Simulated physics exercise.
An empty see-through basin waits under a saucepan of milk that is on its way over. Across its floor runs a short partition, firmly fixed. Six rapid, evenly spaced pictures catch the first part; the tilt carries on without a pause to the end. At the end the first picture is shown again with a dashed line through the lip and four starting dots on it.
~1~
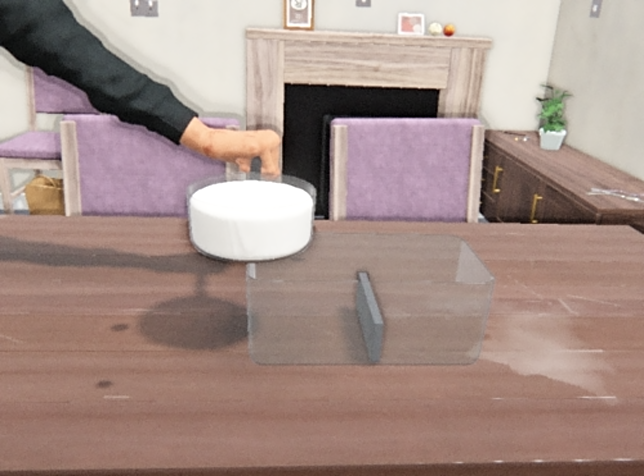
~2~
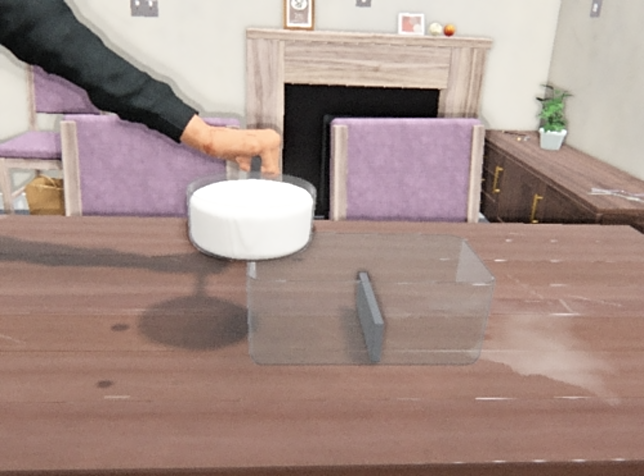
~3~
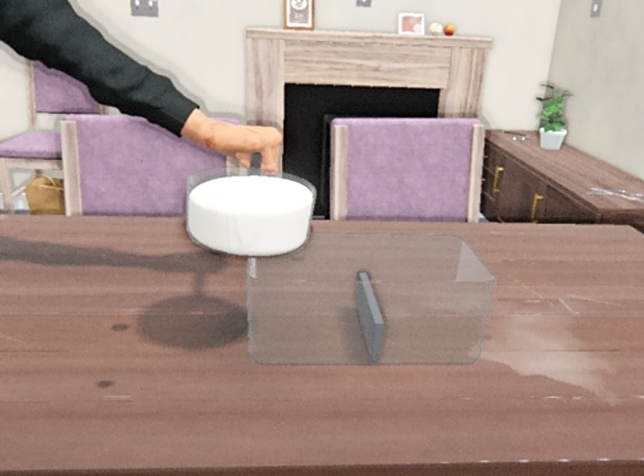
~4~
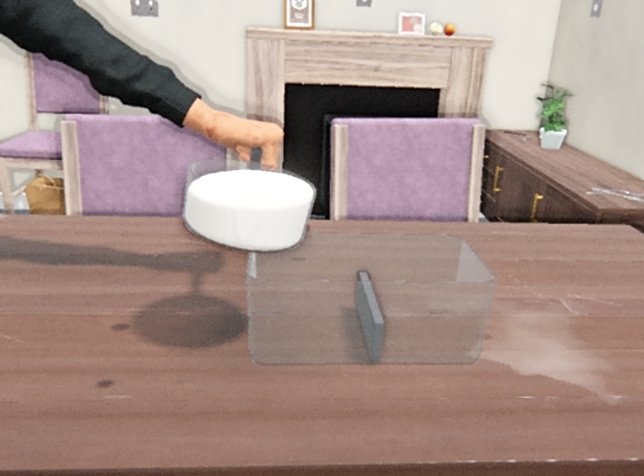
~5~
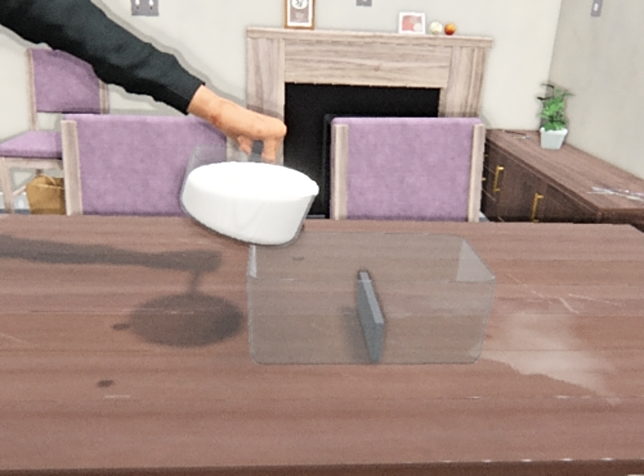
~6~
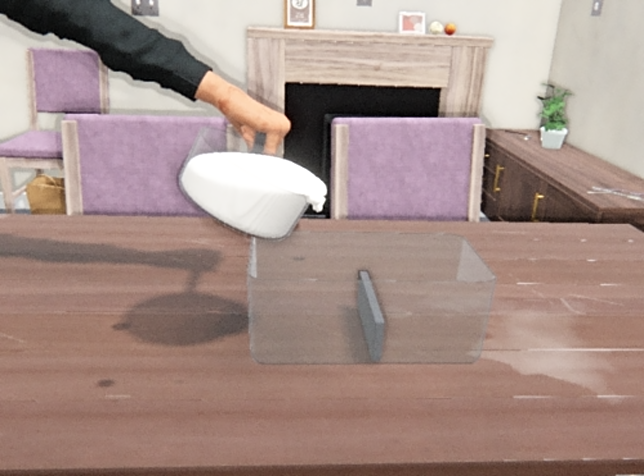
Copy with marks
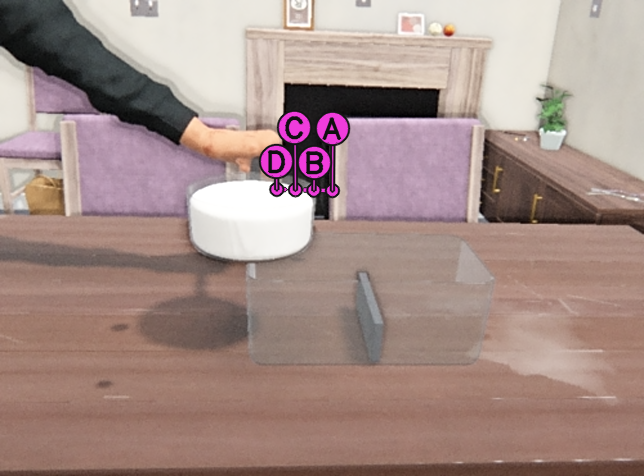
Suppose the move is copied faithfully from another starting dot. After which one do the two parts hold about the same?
Go for C.
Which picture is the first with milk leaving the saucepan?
In picture 5.
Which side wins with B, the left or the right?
More ends on the right.
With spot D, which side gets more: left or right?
More ends on the left.
On the marked copy, A at (332, 190); B at (313, 190); C at (295, 189); D at (276, 189).
With A, about 9 % ends left of the wall and 91 % right of it.
With B, about 23 % ends left of the wall and 76 % right of it.
With C, about 45 % ends left of the wall and 53 % right of it.
With D, about 78 % ends left of the wall and 21 % right of it.
